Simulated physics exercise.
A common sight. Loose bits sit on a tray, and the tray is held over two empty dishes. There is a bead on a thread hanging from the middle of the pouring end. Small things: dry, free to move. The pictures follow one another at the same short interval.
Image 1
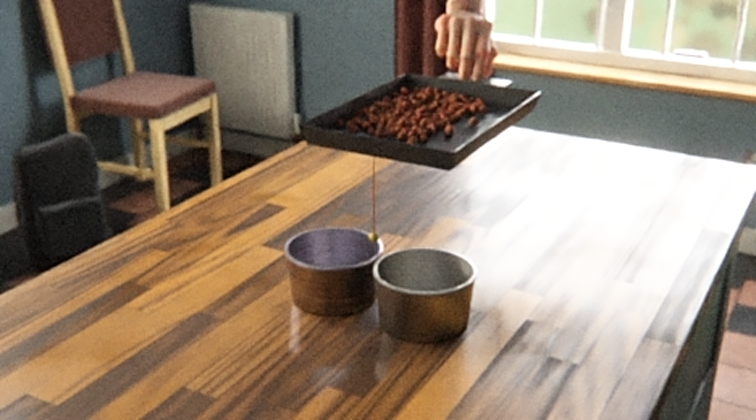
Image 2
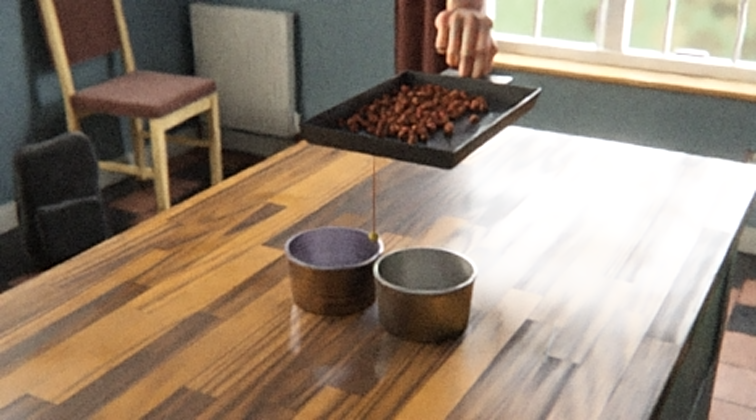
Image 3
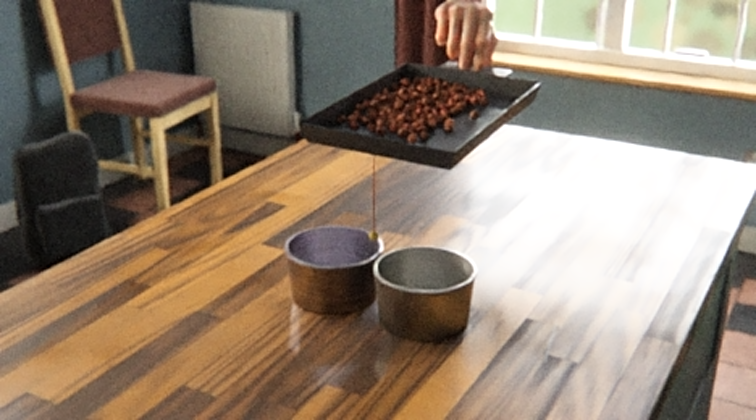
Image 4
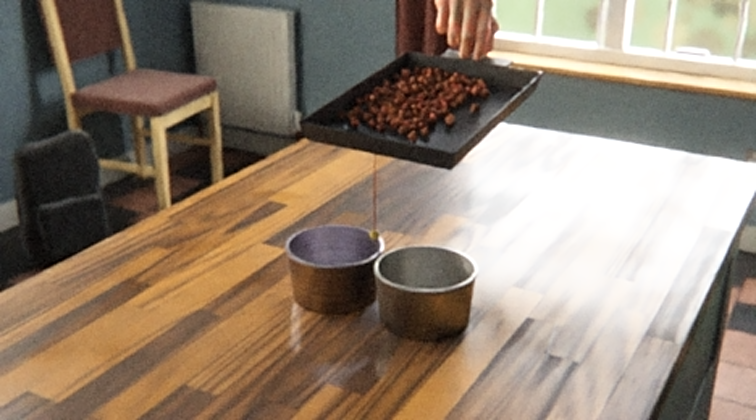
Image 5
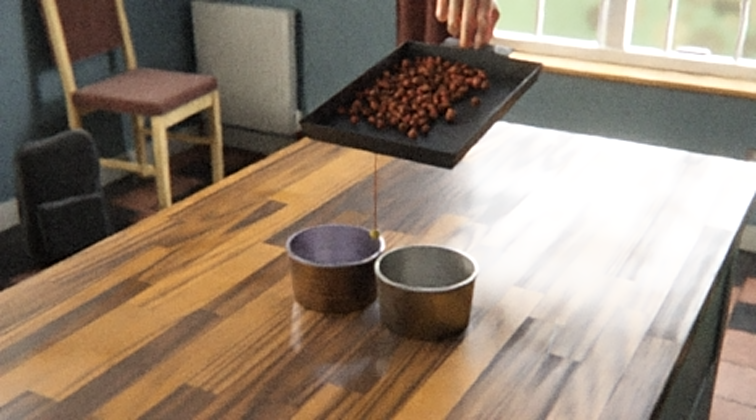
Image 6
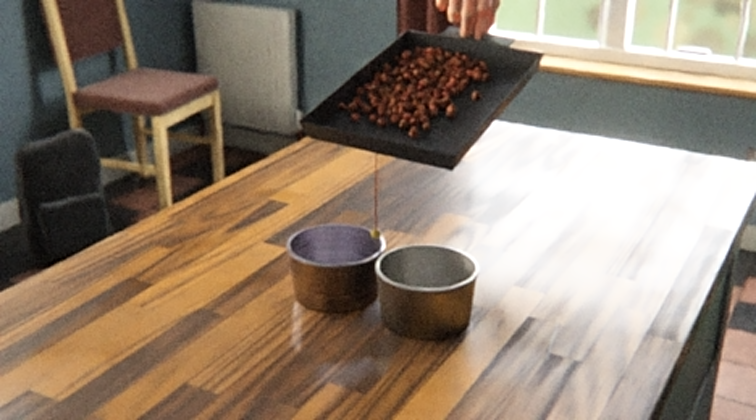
A dark tray of reddish-brown pellets is held by a hand above a glossy striped wooden table, seen from slightly above in a blue-walled room with a chair at left and a bright window at right. Below sit two empty metal dishes, the left purplish inside, beside a thread with a small bead. The hand slowly lifts the tray's far side, tilting it slightly, while the view stays nearly still.
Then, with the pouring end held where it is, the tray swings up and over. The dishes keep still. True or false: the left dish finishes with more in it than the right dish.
False; the right dish has more.
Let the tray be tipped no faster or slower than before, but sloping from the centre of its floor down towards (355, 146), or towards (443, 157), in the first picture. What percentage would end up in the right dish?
0 per cent, then 90 per cent.
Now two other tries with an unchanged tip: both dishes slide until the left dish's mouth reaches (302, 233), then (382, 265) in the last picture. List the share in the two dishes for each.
Estimate: 20 % first, 70 % second.
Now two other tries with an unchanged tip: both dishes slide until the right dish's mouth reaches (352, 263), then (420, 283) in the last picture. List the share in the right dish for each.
Roughly 50 % and 60 %.
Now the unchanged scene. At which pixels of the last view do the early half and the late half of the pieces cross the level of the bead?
I'd say close to (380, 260) at first and close to (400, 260) later on.
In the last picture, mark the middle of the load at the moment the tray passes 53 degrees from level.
Somewhere about pixel (395, 117).
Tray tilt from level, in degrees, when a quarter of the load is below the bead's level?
The tilt then is about 95°.
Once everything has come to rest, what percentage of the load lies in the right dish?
Result: Near 40 in a hundred.
Just after the last frame, tray tipped steeply; almost all on the tray; just a few in the air.
A moment on, tray tipped right over; the larger part on the tray; about a tenth in the right dish; just a few in the left dish; just a few outside both; roughly a quarter in the air.
Further on, tray tipped past a quarter turn; roughly half in the right dish; about a tenth in the left dish; roughly half outside both.
When it is over, tray tipped past a quarter turn; roughly half in the right dish; about a tenth in the left dish; roughly half outside both.
